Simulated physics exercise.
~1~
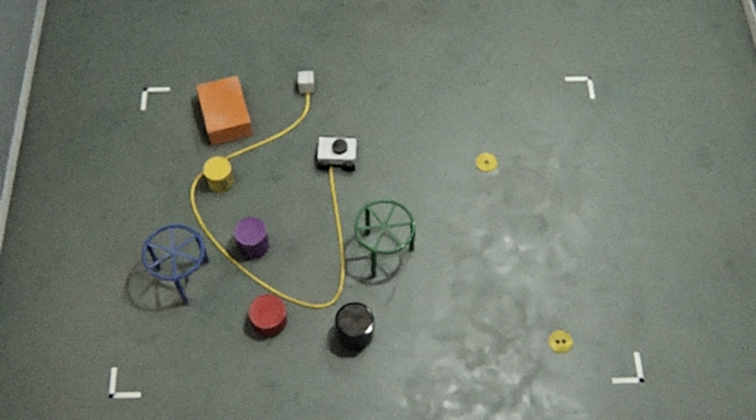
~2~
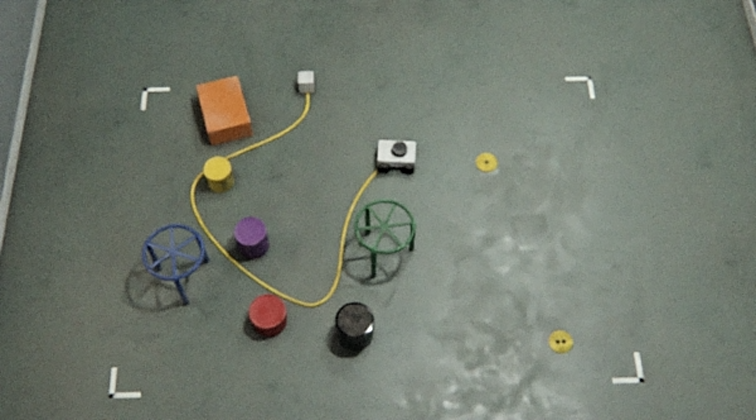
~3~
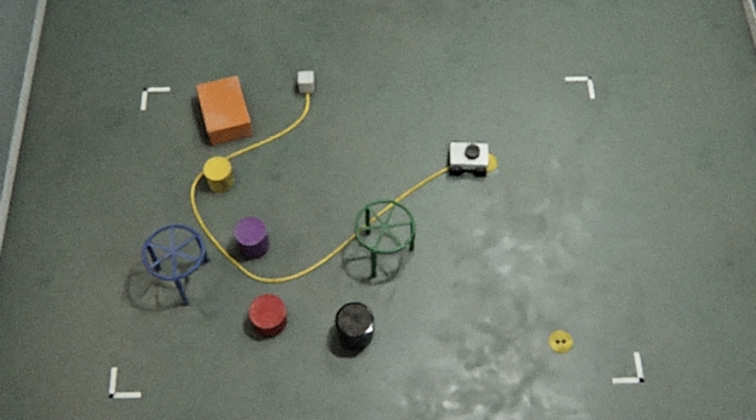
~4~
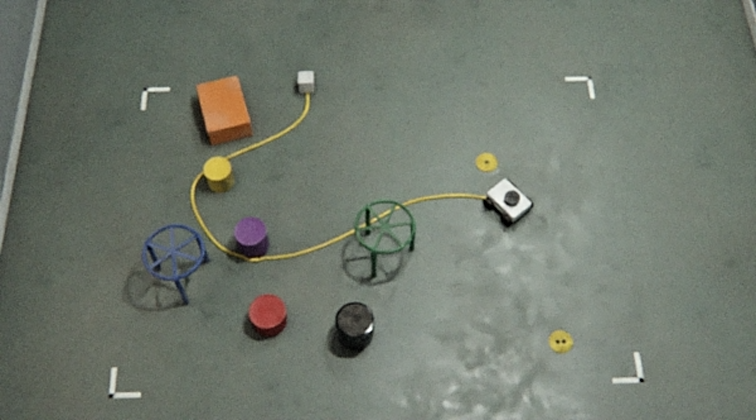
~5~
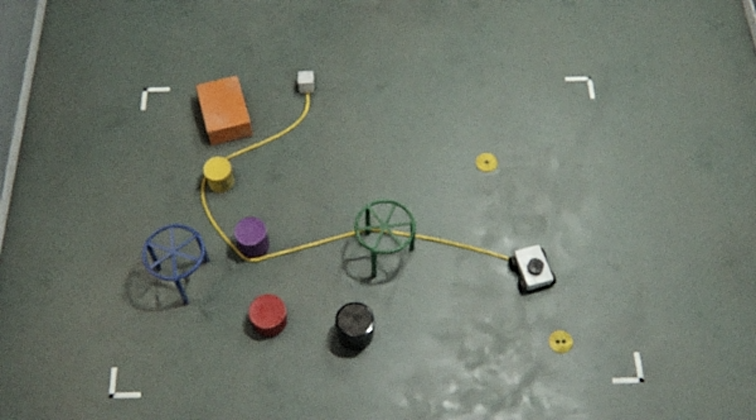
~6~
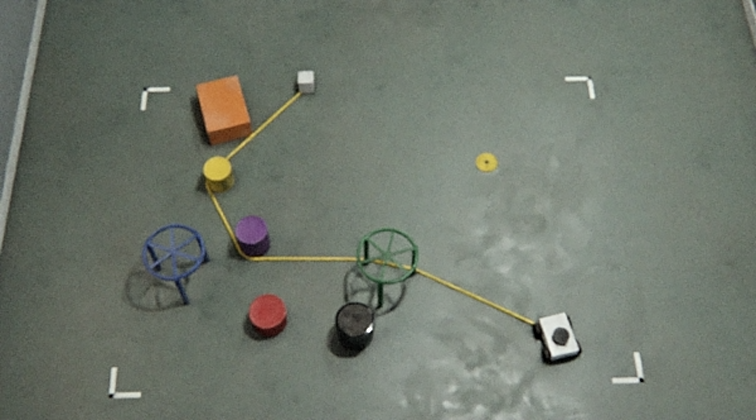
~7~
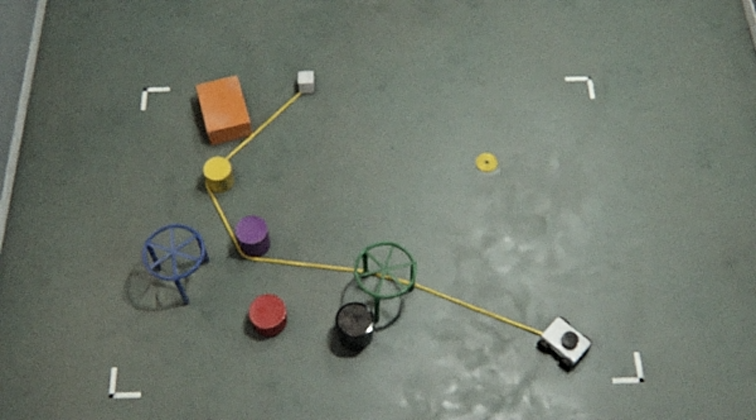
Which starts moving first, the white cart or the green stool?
The white cart starts moving first. The green stool stays put until the cart is near the second yellow mark and the lead has drawn tight.
